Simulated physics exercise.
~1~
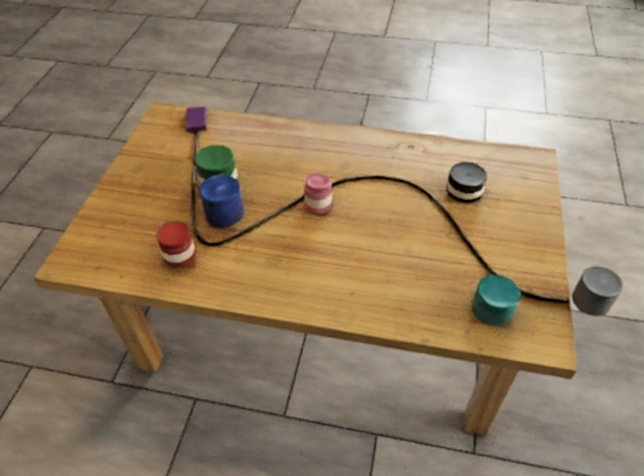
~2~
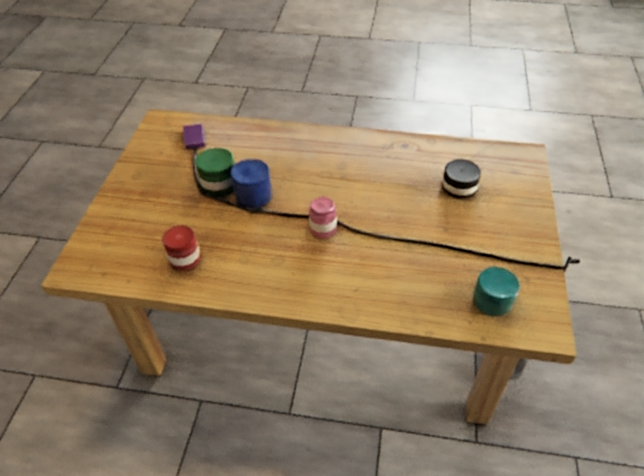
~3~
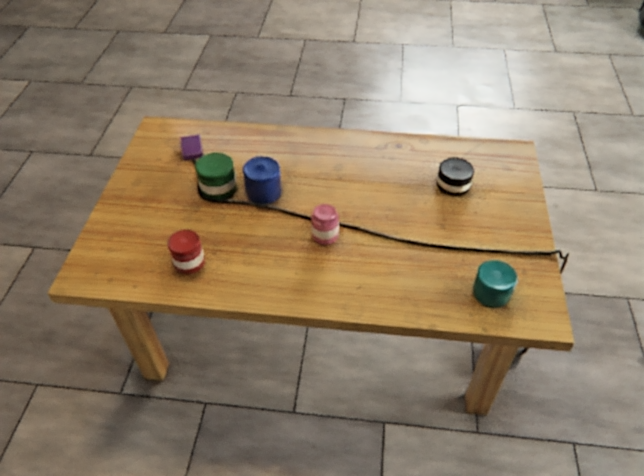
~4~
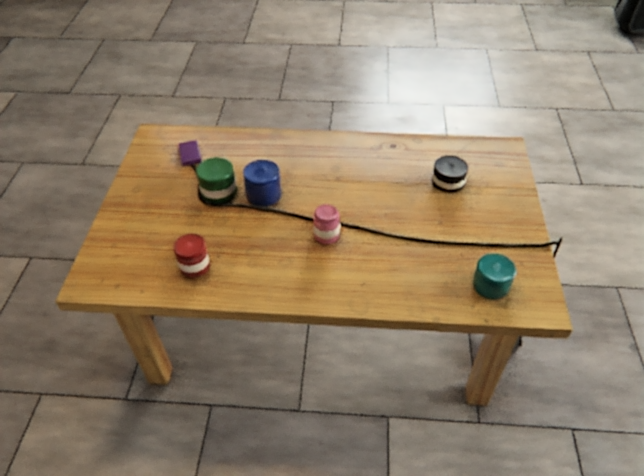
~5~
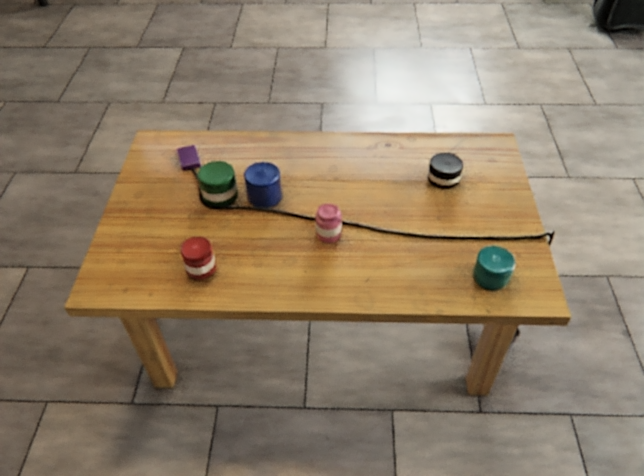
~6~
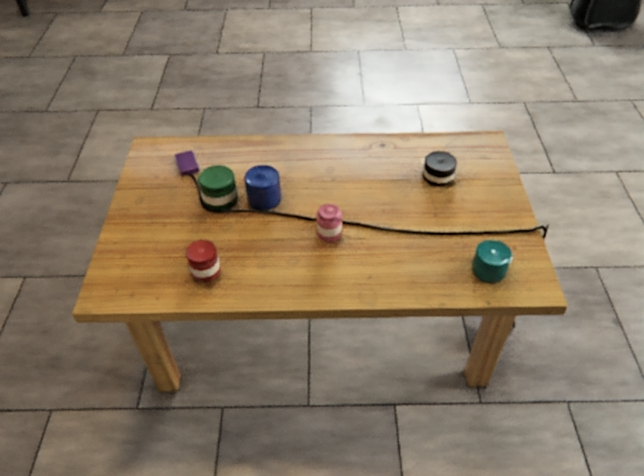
The video shows a wooden table with colored containers and a thin black cable linking a purple phone to a grey speaker, which drops off the right edge, pulling the cable taut and shifting the blue tub and pink jar slightly; the cable ends draped over the edge, the speaker out of view.
